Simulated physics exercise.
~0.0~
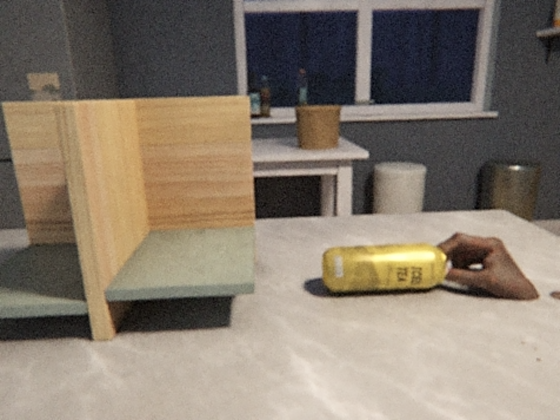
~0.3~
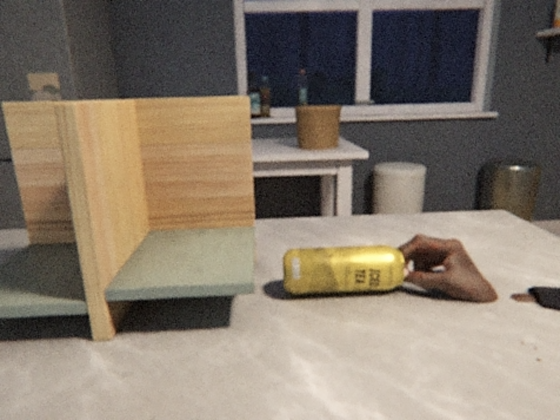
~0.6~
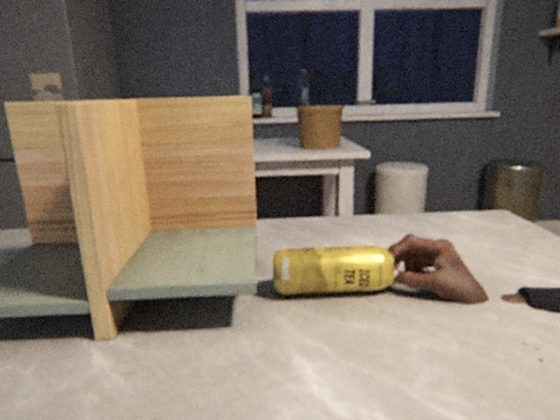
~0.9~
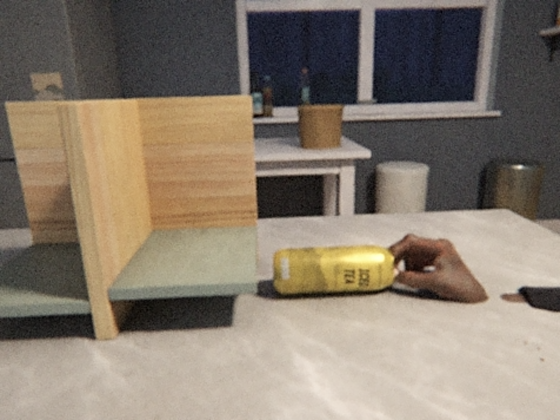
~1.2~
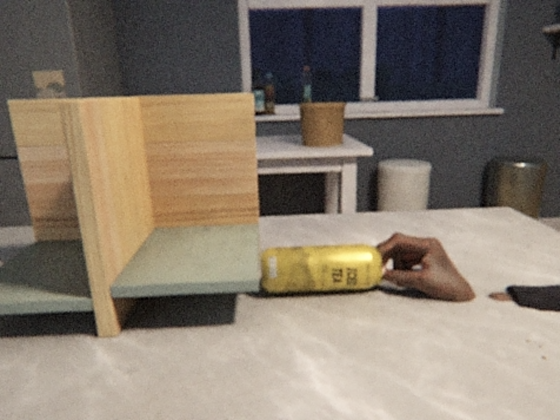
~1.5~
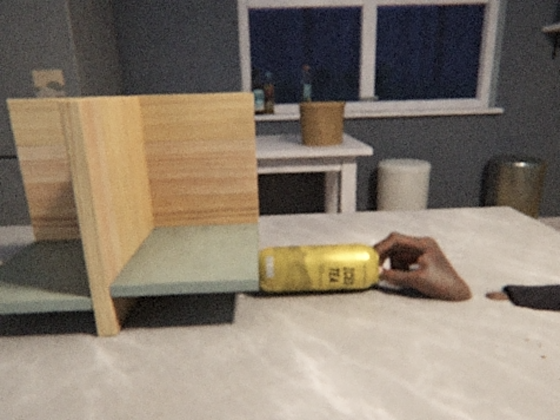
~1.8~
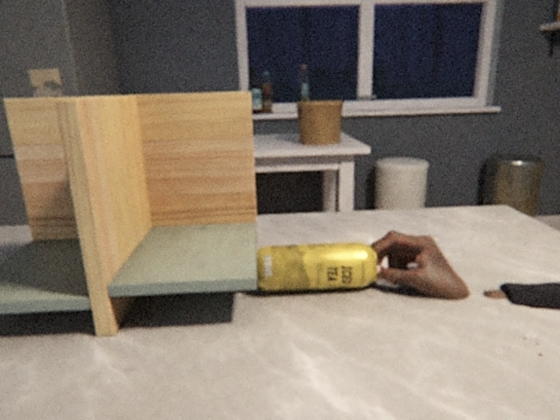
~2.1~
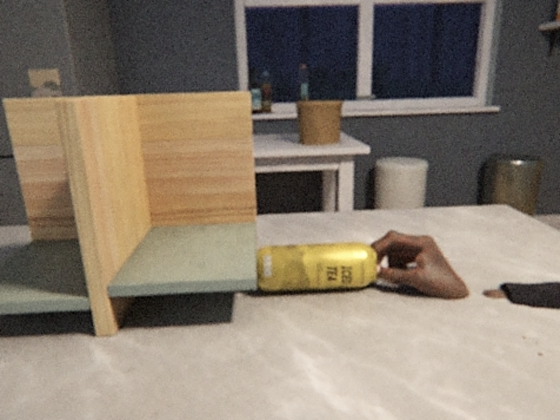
A hand holds the end of a yellow iced tea can lying on its side on a pale marble-like tabletop, seen from the front by a slightly swaying camera. To the left stands a light wooden shelf unit with a grey-green ledge, and behind are a white table with a brown pot, two bins and a dark window. The hand slides the can left towards the ledge, pauses briefly, then pushes it on more slowly. The can reaches the edge of the shelf and stops there, catching at the opening, with the hand still holding it.
